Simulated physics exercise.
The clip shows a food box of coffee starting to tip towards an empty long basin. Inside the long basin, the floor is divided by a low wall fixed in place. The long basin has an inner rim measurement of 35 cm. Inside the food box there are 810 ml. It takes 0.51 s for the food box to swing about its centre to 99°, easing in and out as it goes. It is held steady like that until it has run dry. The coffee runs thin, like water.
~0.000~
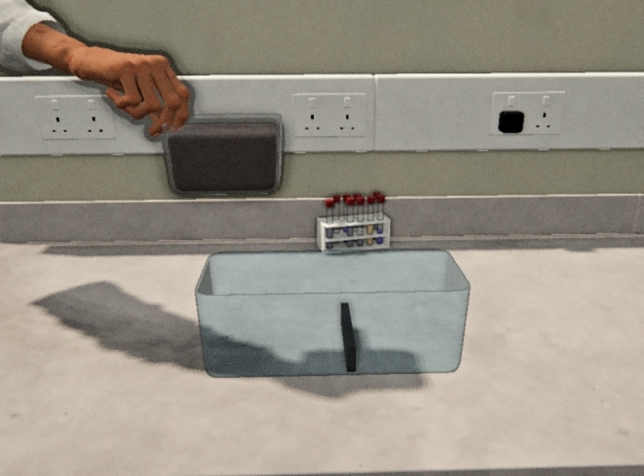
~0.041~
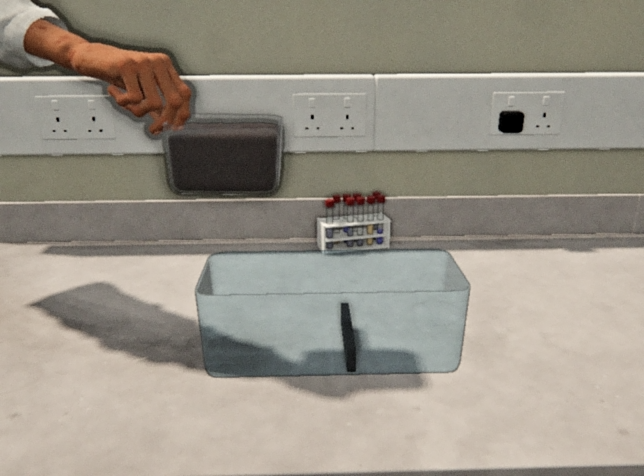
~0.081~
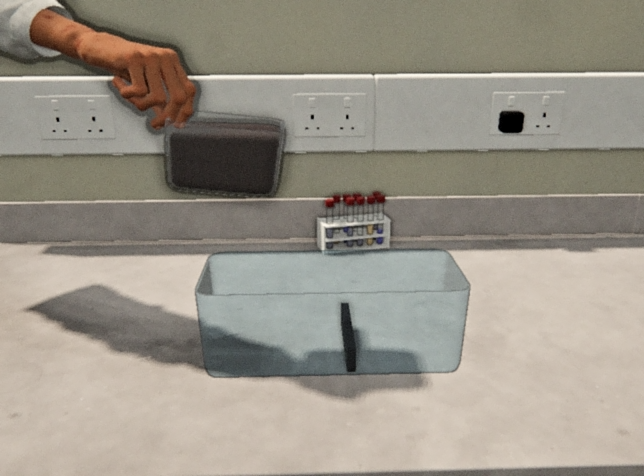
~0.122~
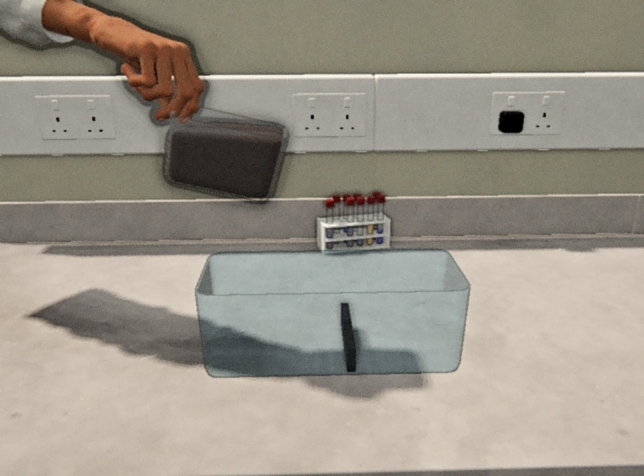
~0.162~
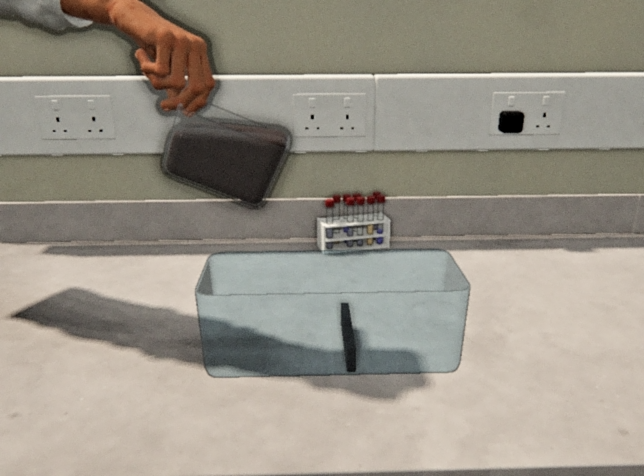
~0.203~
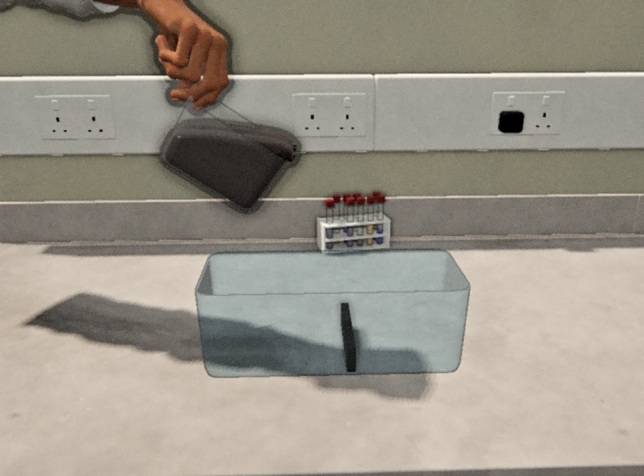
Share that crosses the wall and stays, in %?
32 %.
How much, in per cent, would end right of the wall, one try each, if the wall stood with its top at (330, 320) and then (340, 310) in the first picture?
Some 65 in a hundred, then some 40 in a hundred.
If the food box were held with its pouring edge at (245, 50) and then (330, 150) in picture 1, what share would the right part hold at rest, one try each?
I'd expect close to 15 per cent and then close to 70 per cent.
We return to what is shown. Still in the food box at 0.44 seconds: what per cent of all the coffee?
About 28 per cent.
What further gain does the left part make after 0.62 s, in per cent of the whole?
16 %.
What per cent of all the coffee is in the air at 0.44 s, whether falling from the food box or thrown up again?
Share: Roughly 50 per cent.
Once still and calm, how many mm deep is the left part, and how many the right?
On the left it stands about 20 mm, on the right about 14 mm.
After 0.44 s the tilt is 95° and 29 per cent is still to pour, 11 is left of the wall and 9 right of it.
After 0.62 s the tilt is 99° and 7 per cent is still to pour, 47 is left of the wall and 35 right of it.
After 0.81 s the tilt is 99° and 2 per cent is still to pour, 56 is left of the wall and 31 right of it.
After 1.01 s the tilt is 99° and 0 per cent is still to pour, 62 is left of the wall and 32 right of it.
In the end 63 per cent lies left of the wall, 32 right of it and 5 outside.
